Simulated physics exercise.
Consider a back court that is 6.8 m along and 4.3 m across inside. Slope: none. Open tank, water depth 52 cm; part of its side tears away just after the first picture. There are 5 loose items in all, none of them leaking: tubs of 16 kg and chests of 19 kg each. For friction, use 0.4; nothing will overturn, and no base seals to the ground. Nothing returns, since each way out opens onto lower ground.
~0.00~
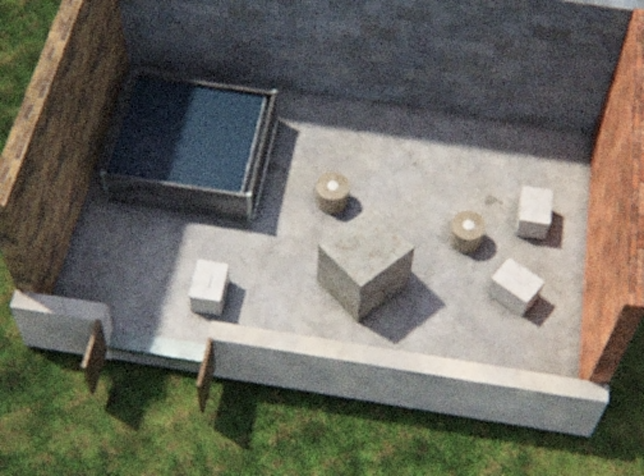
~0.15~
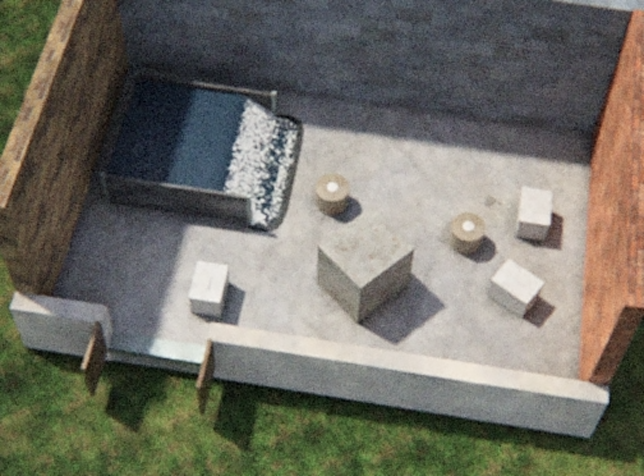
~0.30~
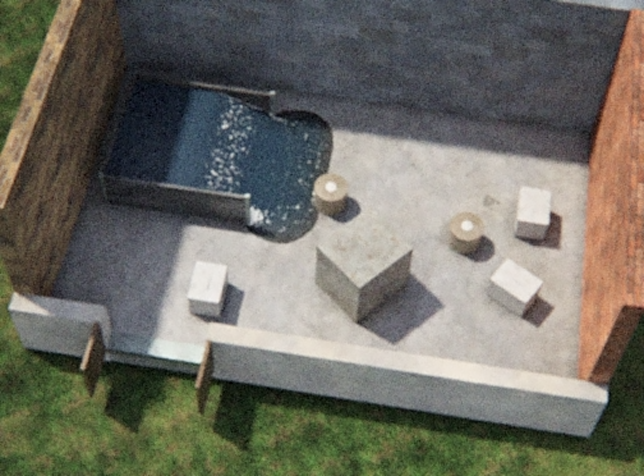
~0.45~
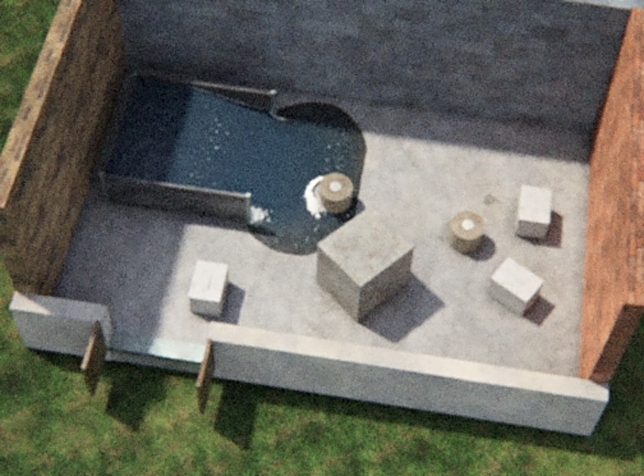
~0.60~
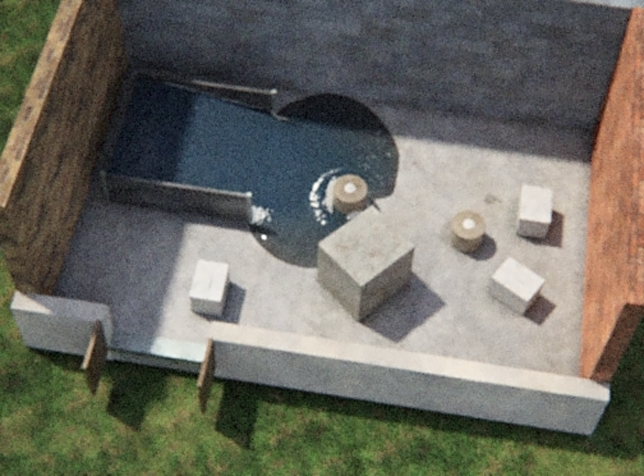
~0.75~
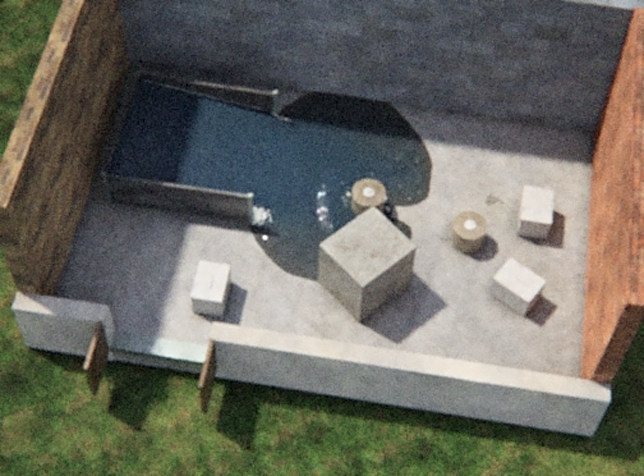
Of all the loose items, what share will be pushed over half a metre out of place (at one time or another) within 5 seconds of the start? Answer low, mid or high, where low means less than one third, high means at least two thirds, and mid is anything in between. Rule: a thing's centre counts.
High.
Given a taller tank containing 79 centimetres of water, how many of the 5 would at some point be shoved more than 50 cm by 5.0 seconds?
I count 4 of them in that case.
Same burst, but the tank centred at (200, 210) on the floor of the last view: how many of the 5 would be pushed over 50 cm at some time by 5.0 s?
Result: 4.
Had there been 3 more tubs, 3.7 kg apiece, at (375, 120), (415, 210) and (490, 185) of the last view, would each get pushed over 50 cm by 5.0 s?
Check, in order - exceeded, exceeded, exceeded.
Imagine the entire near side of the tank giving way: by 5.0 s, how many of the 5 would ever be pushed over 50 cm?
Count: 1.
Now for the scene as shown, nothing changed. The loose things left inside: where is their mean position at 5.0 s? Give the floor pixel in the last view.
Mean floor pixel: About (429, 309).
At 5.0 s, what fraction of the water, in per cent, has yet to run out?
I'd say some 100 percent hasn't gone yet.
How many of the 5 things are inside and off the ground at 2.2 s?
Just then, the number is 1.
After 1.1 s 1 of 5 are over 50 cm from their spots; 0 afloat.
After 2.2 s 2 of 5 are over 50 cm from their spots; 1 afloat.
After 3.5 s 4 of 5 are over 50 cm from their spots; 3 afloat.
After 5.0 s 4 of 5 are over 50 cm from their spots, and 4 have been at some point; 4 afloat.
